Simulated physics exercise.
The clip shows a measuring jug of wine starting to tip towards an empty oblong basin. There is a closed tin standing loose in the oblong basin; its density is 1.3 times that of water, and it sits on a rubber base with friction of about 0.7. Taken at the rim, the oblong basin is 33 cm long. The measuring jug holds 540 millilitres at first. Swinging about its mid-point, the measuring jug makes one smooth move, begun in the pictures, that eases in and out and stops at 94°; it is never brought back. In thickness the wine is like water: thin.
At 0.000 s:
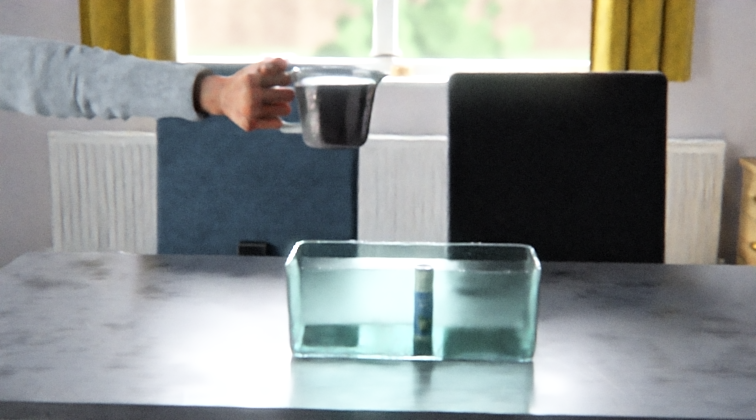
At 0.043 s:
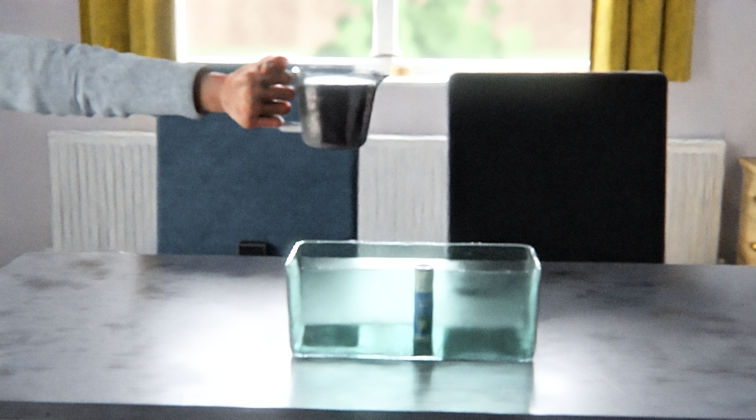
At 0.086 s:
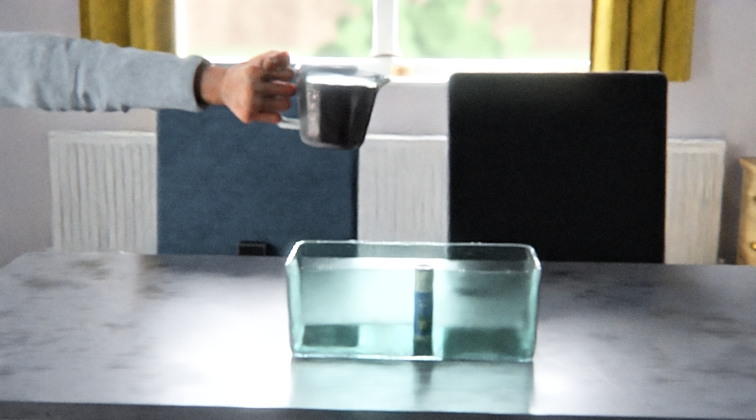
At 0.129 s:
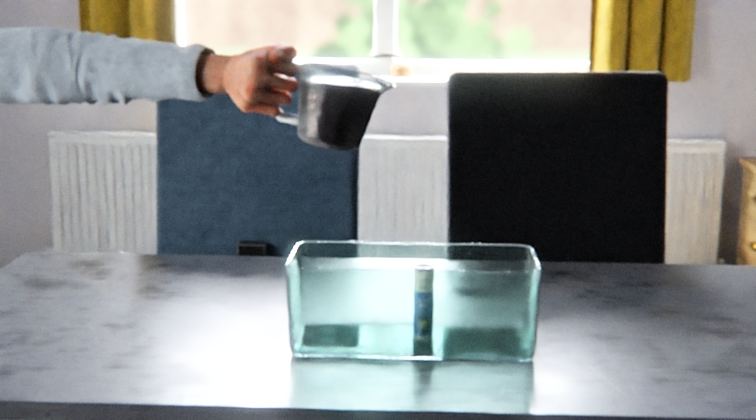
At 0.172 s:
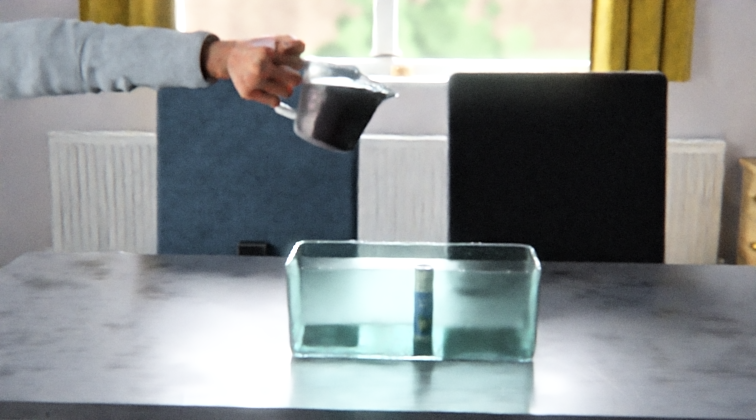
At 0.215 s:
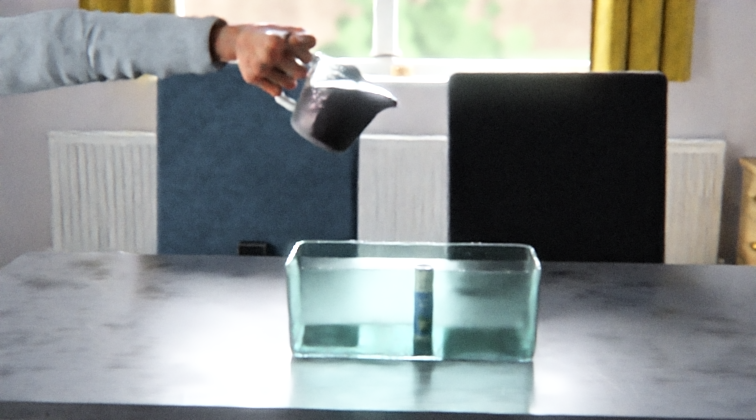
A clear measuring jug of dark wine, held by a hand in a pale grey-blue sleeve reaching in from the left, hangs above a greenish glass oblong basin on a grey table, seen from the front in a bright room. Inside the basin stands a closed dark tin, with blue and black chairs, a radiator, yellow curtains and a window behind. The hand tilts the jug slowly, then faster, rightwards, while the view stays still.
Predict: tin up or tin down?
You'll see it resist.
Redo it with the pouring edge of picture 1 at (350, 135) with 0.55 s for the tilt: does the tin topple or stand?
Result: Tin upright.
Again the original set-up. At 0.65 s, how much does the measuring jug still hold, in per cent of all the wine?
Around 12 in a hundred.
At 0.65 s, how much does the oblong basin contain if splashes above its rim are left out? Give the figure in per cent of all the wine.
I reckon close to 64 per cent.
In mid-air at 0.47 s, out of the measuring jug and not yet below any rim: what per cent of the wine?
Roughly 42 percent.
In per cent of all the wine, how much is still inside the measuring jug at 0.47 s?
Near 46 in a hundred.
After 0.47 s the tilt is 89° and 47 per cent is still to pour; the tin stands where it began.
After 0.65 s the tilt is 94° and 11 per cent is still to pour; the tin stands where it began.
After 0.84 s the tilt is 94° and 2 per cent is still to pour; the tin stands where it began.
After 1.05 s the tilt is 94° and 0 per cent is still to pour; the tin stands where it began.
In the end the tin stands where it began.
